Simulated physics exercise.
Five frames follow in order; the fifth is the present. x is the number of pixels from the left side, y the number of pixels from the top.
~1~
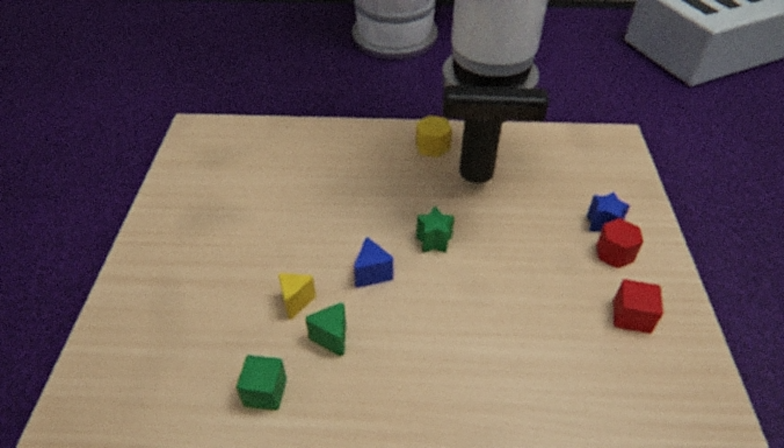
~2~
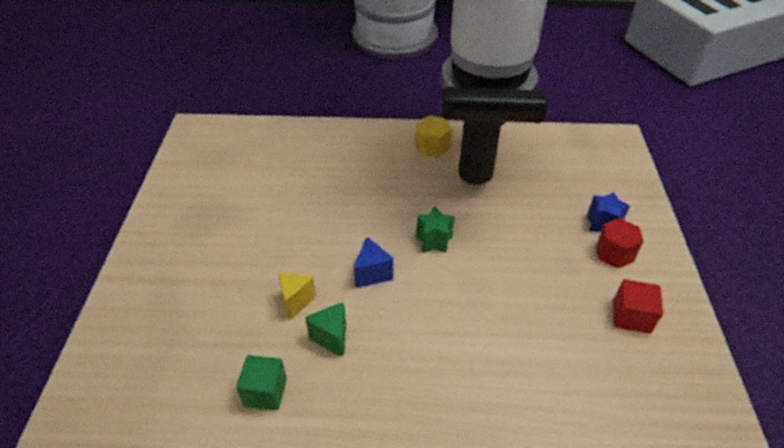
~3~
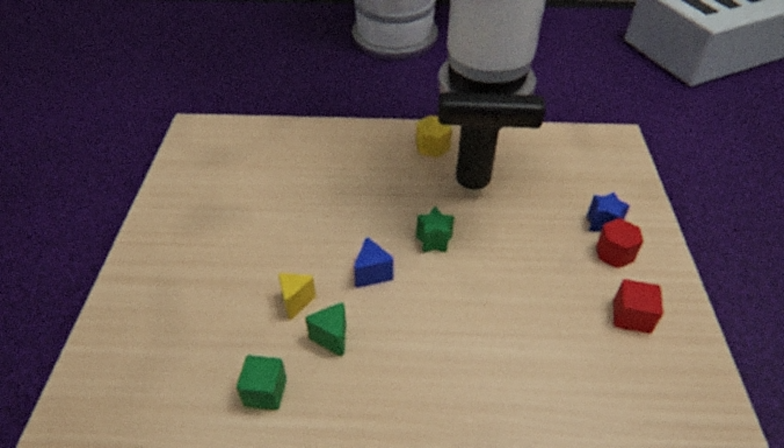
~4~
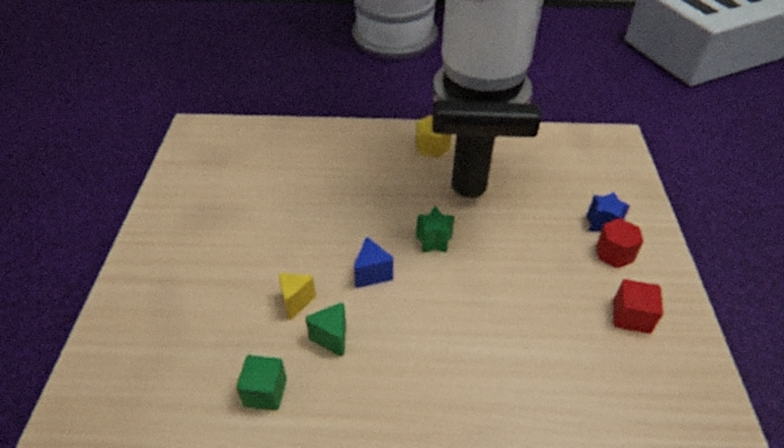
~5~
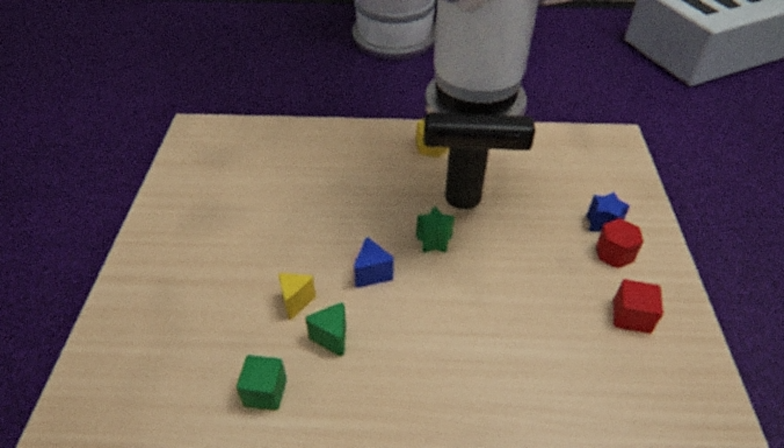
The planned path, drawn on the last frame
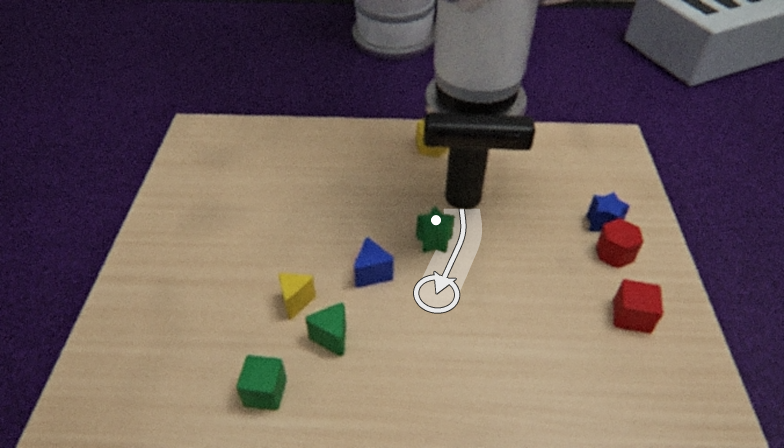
In the video, a robotic arm with a black rod moves slowly a short way toward the viewer and slightly left above a wooden board, nearing a green star block, while the scattered red, blue, green and yellow blocks stay still.
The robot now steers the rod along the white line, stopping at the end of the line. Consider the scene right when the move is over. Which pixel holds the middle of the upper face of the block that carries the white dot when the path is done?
The centre of its top face lies at (419, 235).
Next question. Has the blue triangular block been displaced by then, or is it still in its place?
It stays put.
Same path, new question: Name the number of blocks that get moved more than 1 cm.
Answer: One block.
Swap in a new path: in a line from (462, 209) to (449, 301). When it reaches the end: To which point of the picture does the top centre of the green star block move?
It sits at (423, 235).
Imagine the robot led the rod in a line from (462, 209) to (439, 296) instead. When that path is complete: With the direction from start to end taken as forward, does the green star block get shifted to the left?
No, that is not how it ends up.
Path on the board, from (462, 209) over (462, 236) and (451, 264) to (437, 294); the dot is on the green star block.
On the path given first. One third of the way, rod (464, 224); green star block (432, 224), turned 25° clockwise.
Two thirds of the way, rod (452, 252); green star block (420, 233), turned 75° clockwise.
At the end, rod (438, 282); blue triangular block in place; green star block (419, 235), turned 85° clockwise.
